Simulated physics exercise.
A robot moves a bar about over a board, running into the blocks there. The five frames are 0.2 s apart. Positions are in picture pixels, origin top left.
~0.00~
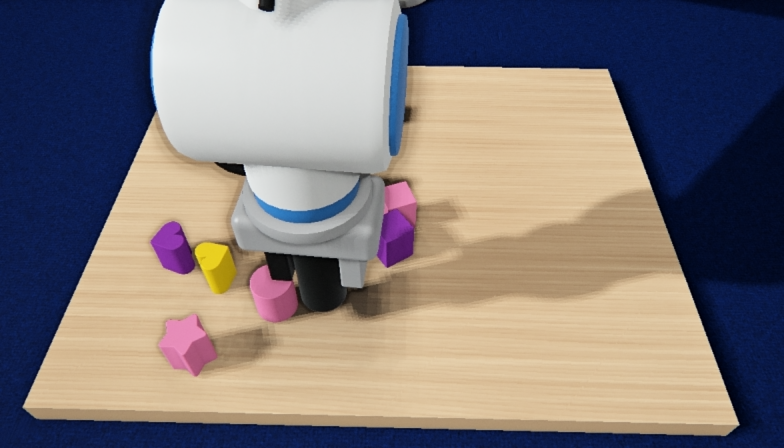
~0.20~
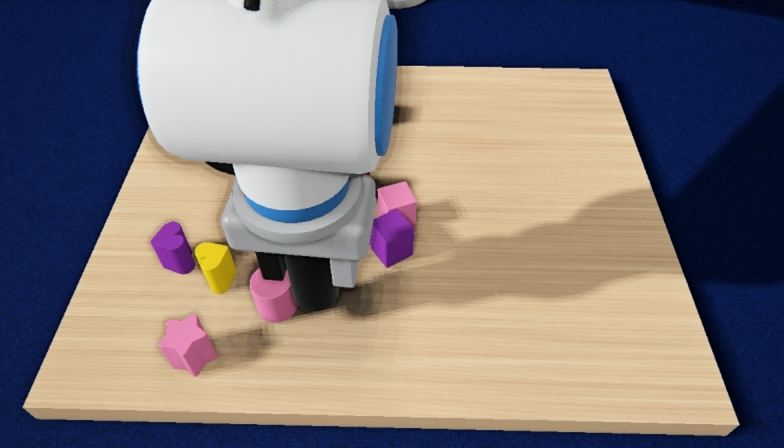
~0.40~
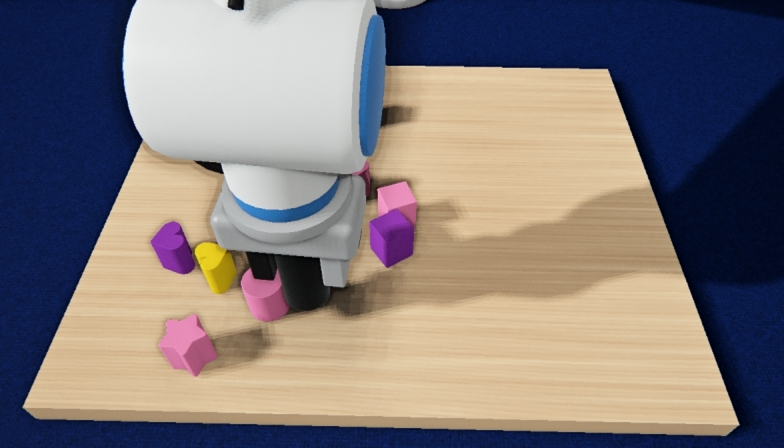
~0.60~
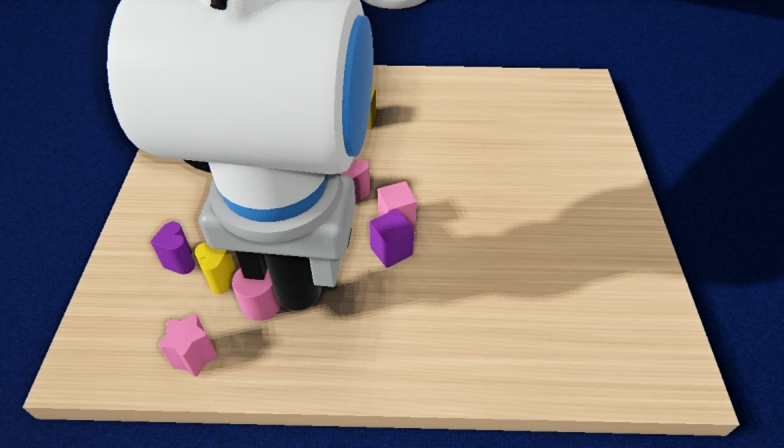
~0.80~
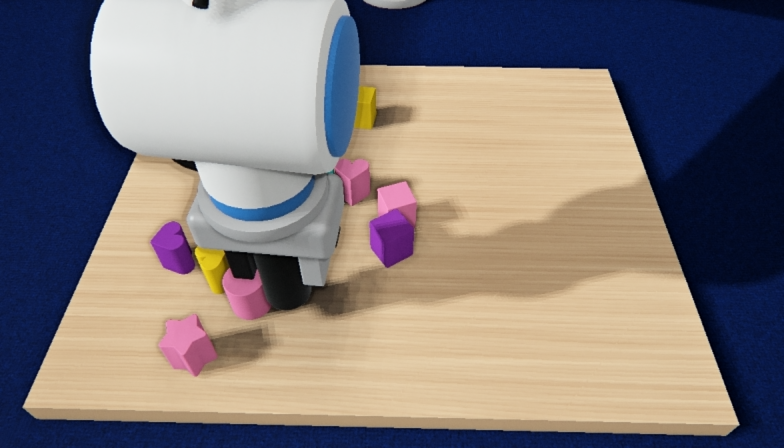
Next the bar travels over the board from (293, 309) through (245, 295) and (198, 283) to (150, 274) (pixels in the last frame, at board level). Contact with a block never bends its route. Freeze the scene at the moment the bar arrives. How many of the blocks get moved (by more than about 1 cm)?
It displaces three or more.
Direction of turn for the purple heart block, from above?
Clockwise.
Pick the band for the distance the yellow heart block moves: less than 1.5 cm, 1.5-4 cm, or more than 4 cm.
It falls in the over 4 cm band.
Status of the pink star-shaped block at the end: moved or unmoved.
The pink star-shaped block keeps its place.
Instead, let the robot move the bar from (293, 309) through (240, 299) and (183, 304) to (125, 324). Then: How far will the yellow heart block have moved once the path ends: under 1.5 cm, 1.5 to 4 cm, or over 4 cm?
It will fall in the middle band, 1.5 to 4 cm.
On the path given first. One third of the way, bar (239, 278); yellow heart block (192, 246), turned 55° clockwise; pink cylinder (192, 273).
Two thirds of the way, bar (190, 267); purple heart block (147, 222), turned 25° clockwise; yellow heart block (161, 239), turned 70° clockwise; pink cylinder (143, 275).
At the end, bar (141, 258); purple heart block (131, 204), turned 65° clockwise; pink star-shaped block unmoved; yellow heart block (124, 225), turned 105° clockwise; pink cylinder (105, 280).
